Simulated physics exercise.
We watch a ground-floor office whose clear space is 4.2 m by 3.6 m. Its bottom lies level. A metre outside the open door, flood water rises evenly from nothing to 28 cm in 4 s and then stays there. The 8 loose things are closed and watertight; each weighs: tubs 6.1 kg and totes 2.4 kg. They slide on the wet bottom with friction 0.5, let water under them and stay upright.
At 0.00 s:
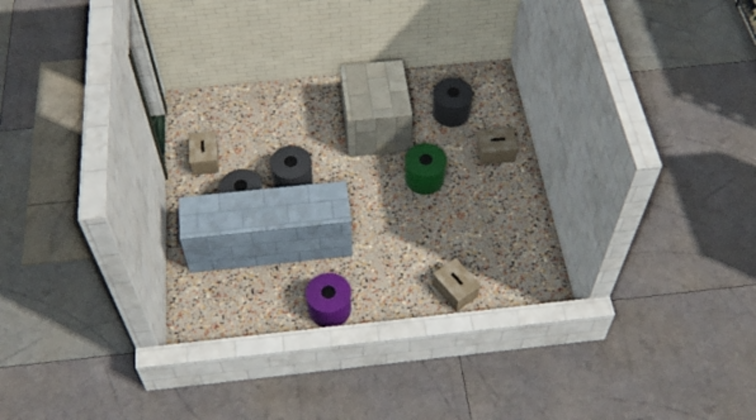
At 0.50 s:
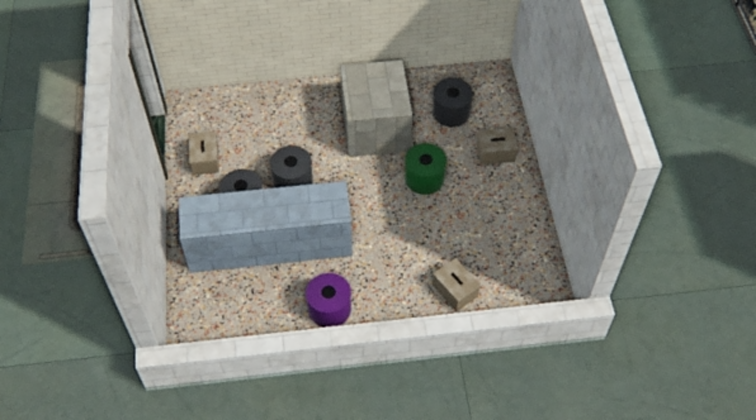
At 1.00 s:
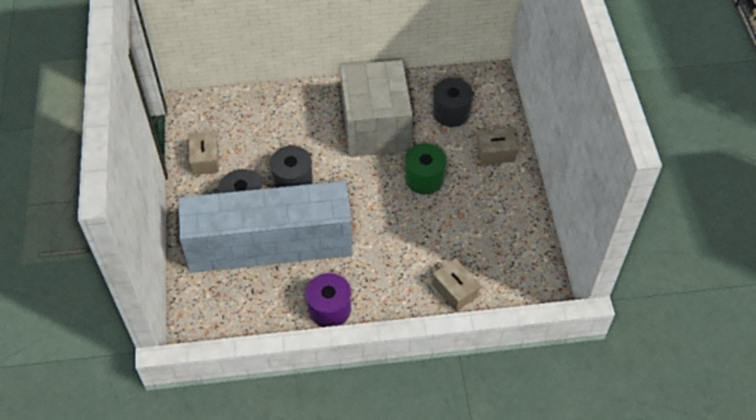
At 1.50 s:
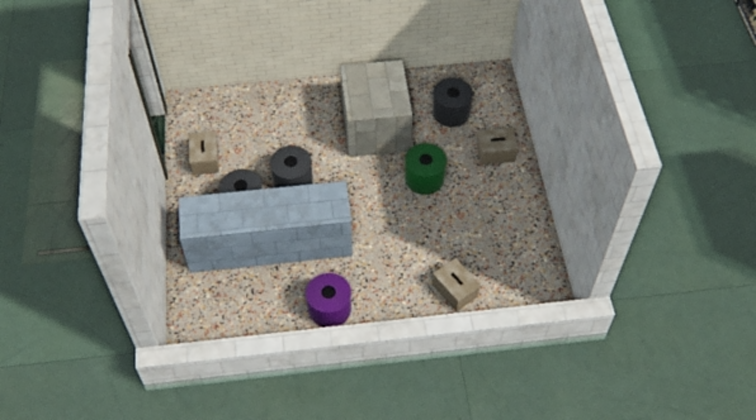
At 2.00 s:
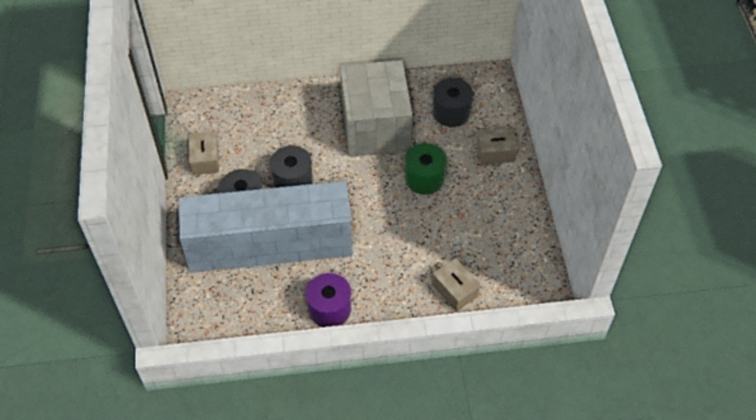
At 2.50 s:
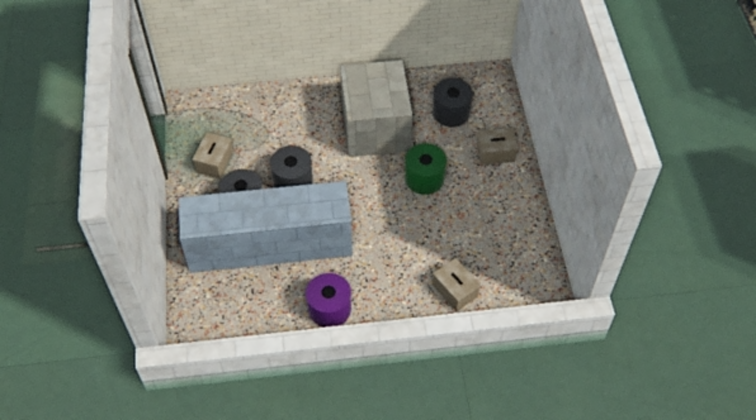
The clip opens on a roofless room with a speckled floor, holding dark, green and purple tubs and small tan boxes, as the paving outside turns from grey to green. Everything inside stays still until a shallow greenish patch spreads at the left wall and the box there shifts slightly right, turning.
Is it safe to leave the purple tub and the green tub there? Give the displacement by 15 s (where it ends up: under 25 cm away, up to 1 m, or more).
The purple tub ends far away, the green tub ends far away.
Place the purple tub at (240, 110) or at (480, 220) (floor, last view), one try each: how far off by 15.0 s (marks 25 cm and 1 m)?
In turn: It travels far; it ends far away.
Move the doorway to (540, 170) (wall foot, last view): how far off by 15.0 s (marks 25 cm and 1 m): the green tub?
Then the green tub travels far.
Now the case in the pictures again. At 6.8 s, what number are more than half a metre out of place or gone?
I count 4.
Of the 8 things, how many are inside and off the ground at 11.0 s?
At that moment 8.
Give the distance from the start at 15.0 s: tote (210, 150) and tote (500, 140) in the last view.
In that order: 200 cm, 250 cm.
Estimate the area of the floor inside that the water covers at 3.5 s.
Some 3.5 m2.
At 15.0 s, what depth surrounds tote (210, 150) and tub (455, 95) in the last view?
Roughly 19 and 16 cm.
After 3.5 s the purple tub is near (328, 292), 0.0 m from its start, aground; the green tub is near (426, 160), 0.0 m from its start, aground; 1 afloat.
After 6.8 s the purple tub is near (328, 292), 0.0 m from its start, aground; the green tub is near (503, 171), 0.8 m from its start, afloat; 6 afloat.
After 11.0 s the purple tub is near (183, 280), 1.4 m from its start, afloat; the green tub is near (283, 263), 2.0 m from its start, afloat; 8 afloat.
After 15.0 s the purple tub is near (180, 267), 1.5 m from its start, afloat; the green tub is near (357, 252), 1.4 m from its start, afloat; 8 afloat.
